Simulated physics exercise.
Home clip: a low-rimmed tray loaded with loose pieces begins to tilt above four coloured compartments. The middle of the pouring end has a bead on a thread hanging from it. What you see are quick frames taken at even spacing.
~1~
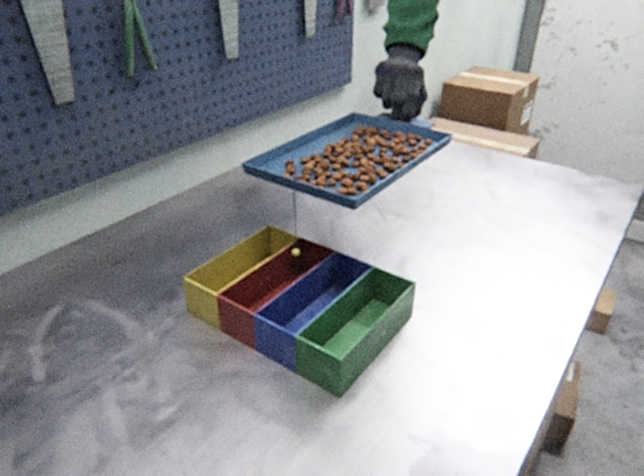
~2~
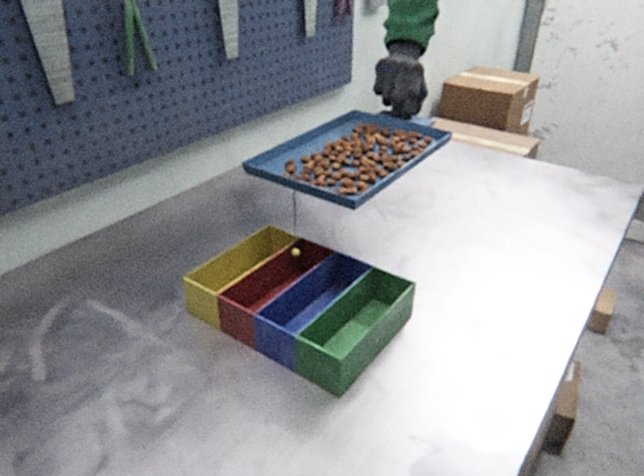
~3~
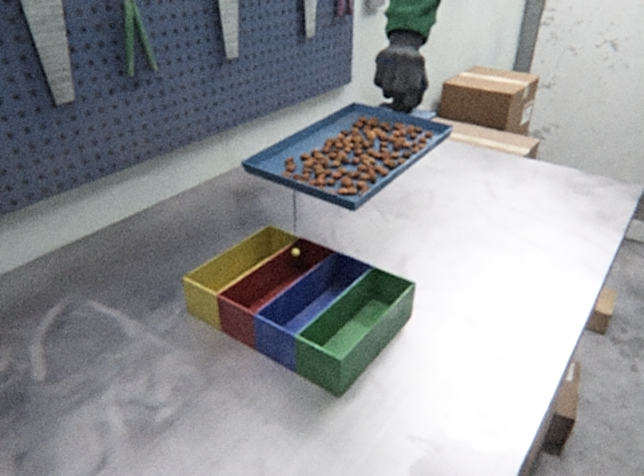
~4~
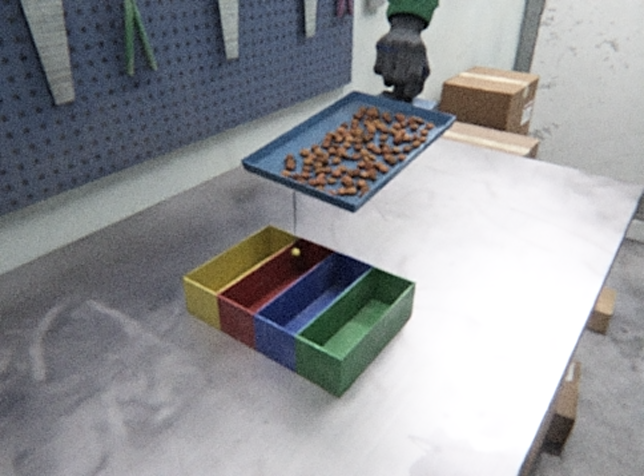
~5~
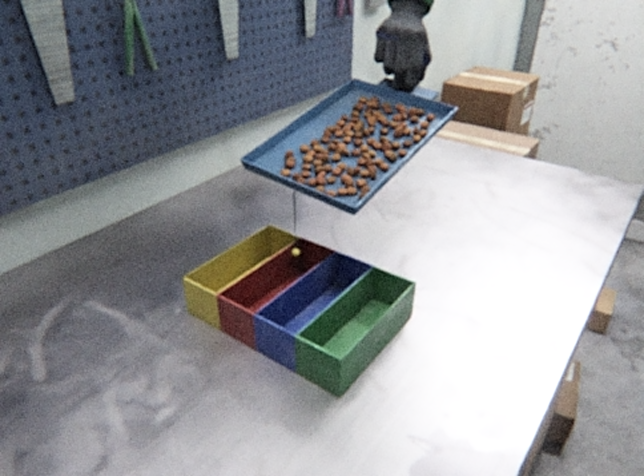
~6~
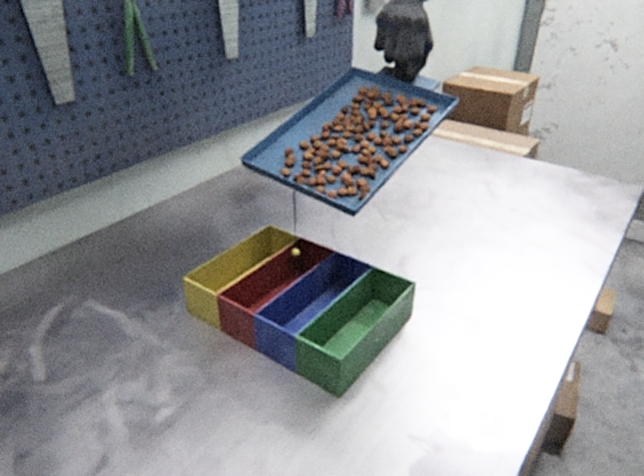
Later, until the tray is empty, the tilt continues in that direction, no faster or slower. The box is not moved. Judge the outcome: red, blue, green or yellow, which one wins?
The blue compartment wins.
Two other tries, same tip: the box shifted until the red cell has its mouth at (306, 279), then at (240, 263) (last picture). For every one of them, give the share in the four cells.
About 100 per cent, then about 70 per cent.
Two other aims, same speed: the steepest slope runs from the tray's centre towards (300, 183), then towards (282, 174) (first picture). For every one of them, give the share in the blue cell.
Roughly 30 per cent, and 0 per cent.
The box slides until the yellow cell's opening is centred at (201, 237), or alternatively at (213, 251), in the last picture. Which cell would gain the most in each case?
Taking the two placings in order, you'd get the green one and then the green cell.
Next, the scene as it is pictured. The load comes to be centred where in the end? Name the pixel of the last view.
Near pixel (328, 324).
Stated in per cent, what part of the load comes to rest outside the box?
0 %.
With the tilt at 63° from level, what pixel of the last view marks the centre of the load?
I'd put the middle close to (336, 191).
Soon after the last picture, tray tipped steeply; nearly all on the tray; a small part falling or outside the box.
A little later, tray tipped past a quarter turn; a small part on the tray; about half in the blue cell; about a quarter in the green cell; a stray few in the red cell; a small part falling or outside the box.
Later still, tray tipped past a quarter turn; about two thirds in the blue cell; about a third in the green cell; a stray few in the red cell; a stray few in the yellow cell.
At rest, tray tipped past a quarter turn; about two thirds in the blue cell; about a third in the green cell; a stray few in the red cell; a stray few in the yellow cell.
